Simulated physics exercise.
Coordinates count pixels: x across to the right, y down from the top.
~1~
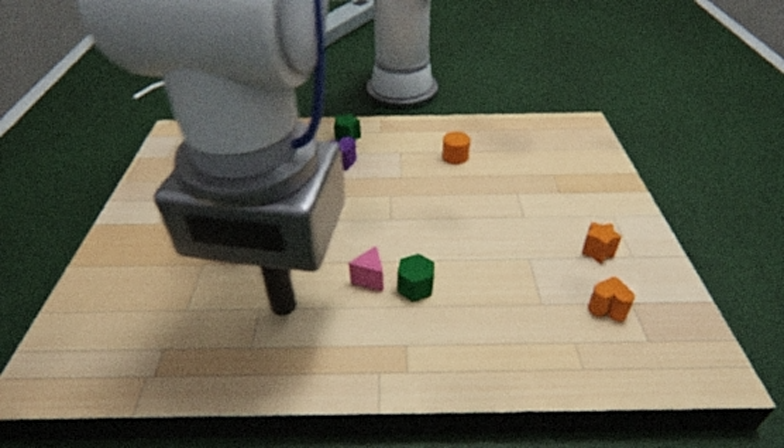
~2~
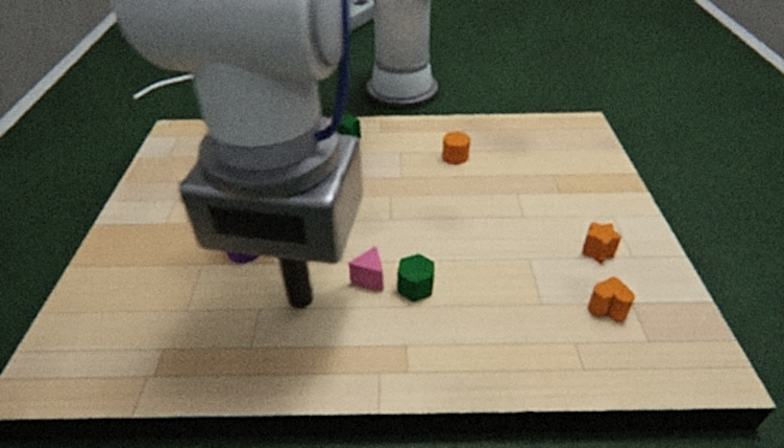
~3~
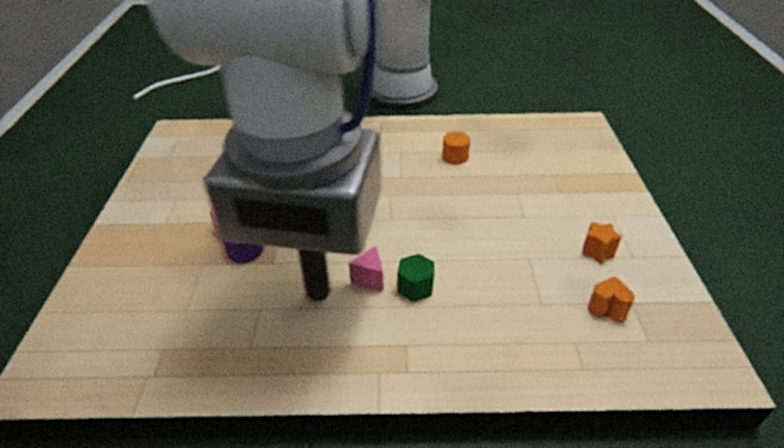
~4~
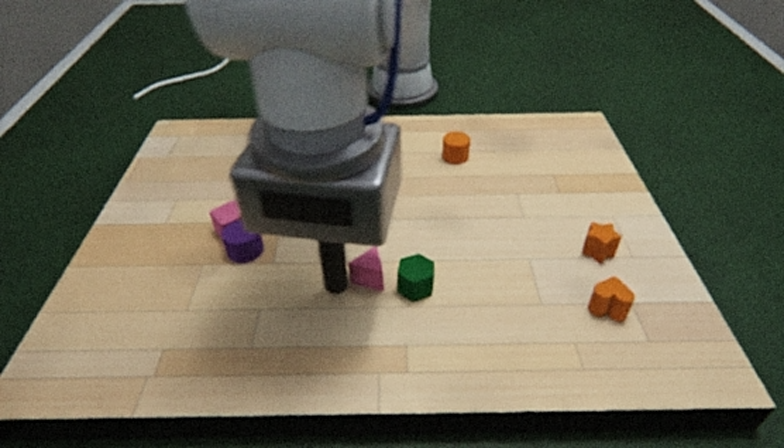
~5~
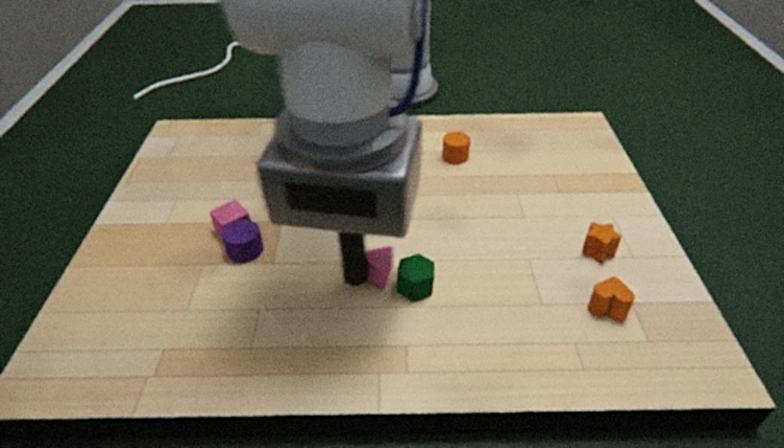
A robot arm moved its dark rod slowly to the right across the wooden table until it reached the pink three-sided block and nudged it slightly toward the green block, which stayed still.
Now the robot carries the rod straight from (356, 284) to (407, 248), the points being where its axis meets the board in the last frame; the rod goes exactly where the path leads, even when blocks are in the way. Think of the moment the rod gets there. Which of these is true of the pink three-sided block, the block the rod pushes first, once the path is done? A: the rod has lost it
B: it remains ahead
The one that fits is A, the rod has lost it.
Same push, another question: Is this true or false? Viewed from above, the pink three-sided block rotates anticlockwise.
That is false.
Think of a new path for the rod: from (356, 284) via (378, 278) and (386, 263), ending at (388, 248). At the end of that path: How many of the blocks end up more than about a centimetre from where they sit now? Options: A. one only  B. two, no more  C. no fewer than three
The one that fits is A, one only.
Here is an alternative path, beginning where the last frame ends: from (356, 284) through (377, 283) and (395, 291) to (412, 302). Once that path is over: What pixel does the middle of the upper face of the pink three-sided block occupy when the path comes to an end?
I think it will end close to (399, 249).
On the path given first. Halfway along, rod (383, 259); pink three-sided block (406, 246), turned 55° clockwise.
At the end, rod (407, 242); pink three-sided block (419, 244), turned 85° clockwise; green six-sided block still.
